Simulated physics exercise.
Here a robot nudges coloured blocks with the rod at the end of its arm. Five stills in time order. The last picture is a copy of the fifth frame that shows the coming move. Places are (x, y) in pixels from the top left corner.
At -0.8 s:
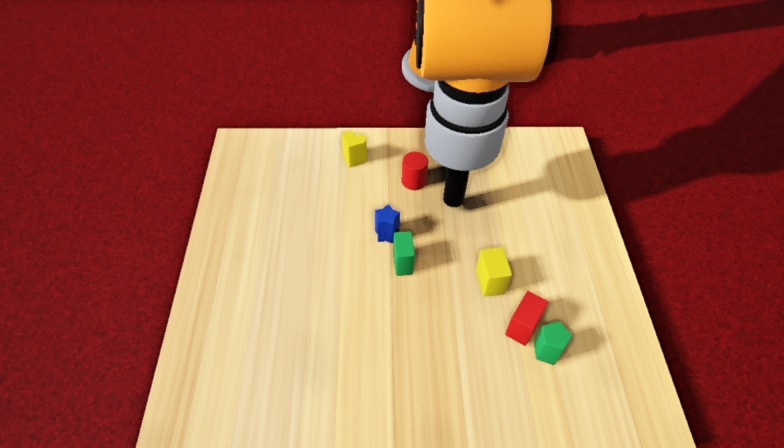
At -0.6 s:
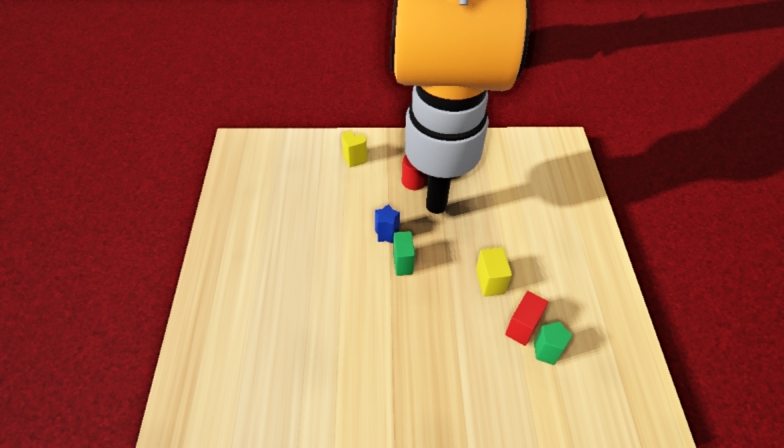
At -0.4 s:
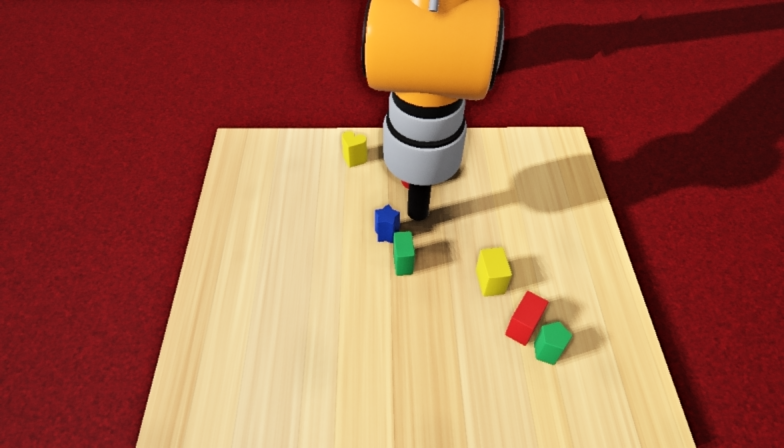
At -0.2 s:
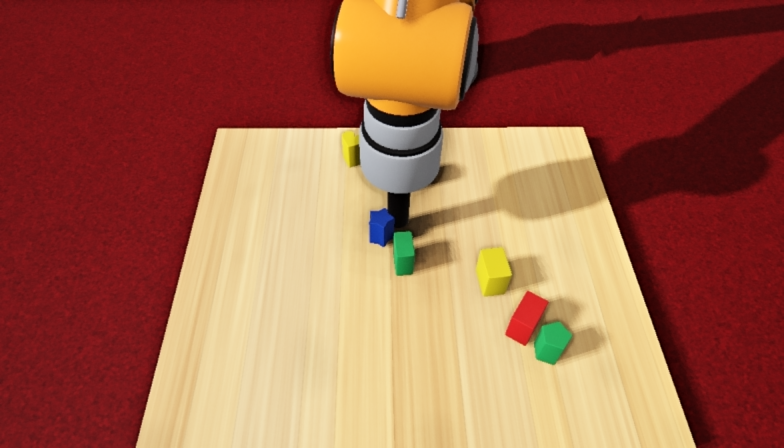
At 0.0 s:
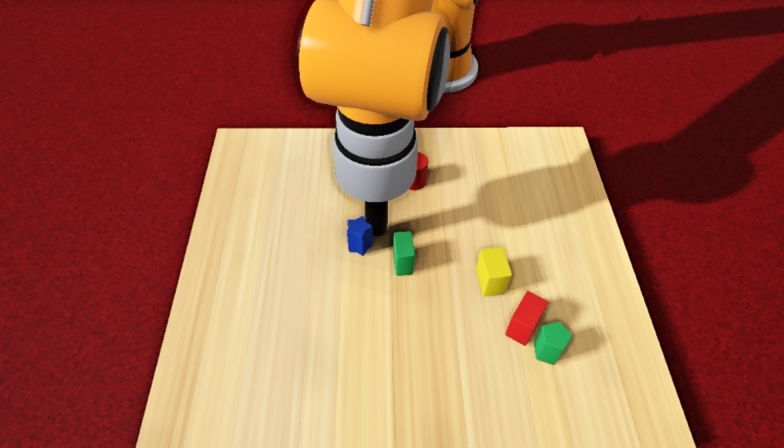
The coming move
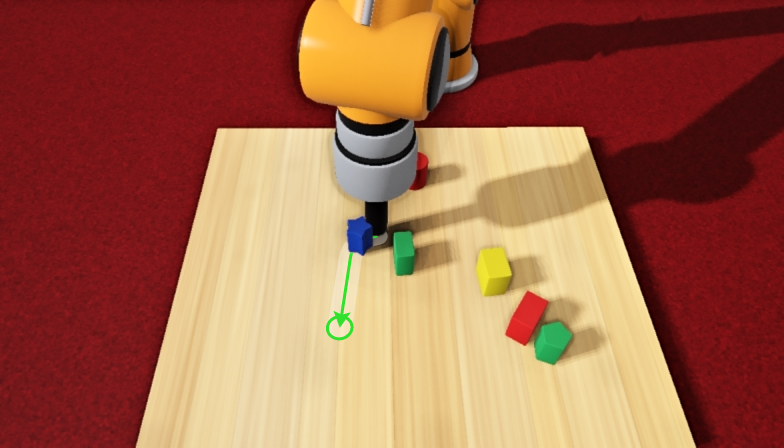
An orange and grey robot arm with a black rod reaches over a pale wooden board on a red floor, seen from above by a still camera. Blue and green blocks sit near the middle, yellow and red ones behind, and yellow, red and green ones to the right. The rod slides left and slightly nearer, meets the blue star-shaped block and pushes it left, away from the green rectangular one.
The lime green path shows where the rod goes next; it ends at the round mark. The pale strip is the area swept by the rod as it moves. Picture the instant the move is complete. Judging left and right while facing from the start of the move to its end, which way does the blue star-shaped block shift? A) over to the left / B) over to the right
Option B.
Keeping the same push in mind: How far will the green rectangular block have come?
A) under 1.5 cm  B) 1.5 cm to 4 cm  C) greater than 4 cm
Option A.
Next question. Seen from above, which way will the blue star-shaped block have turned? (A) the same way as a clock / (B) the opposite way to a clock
Answer: A.
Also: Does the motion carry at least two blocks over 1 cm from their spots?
No
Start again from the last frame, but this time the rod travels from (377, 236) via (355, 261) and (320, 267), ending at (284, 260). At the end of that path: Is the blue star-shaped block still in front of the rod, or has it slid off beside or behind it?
My guess is it keeps its place ahead of the rod.
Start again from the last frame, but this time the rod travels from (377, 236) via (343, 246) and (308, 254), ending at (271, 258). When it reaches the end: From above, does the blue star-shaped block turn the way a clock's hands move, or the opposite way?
Its spin: Anticlockwise.
Drawn move, from (377, 236) through (351, 257) and (345, 290) to (340, 328).
On the path given first. One third of the way, rod at (350, 249); blue star-shaped block at (328, 244), turned 15° clockwise.
Two thirds of the way, rod at (344, 283); blue star-shaped block at (324, 250), turned 50° clockwise.
At the end, rod at (339, 320); blue star-shaped block at (324, 250), turned 50° clockwise; green rectangular block still.
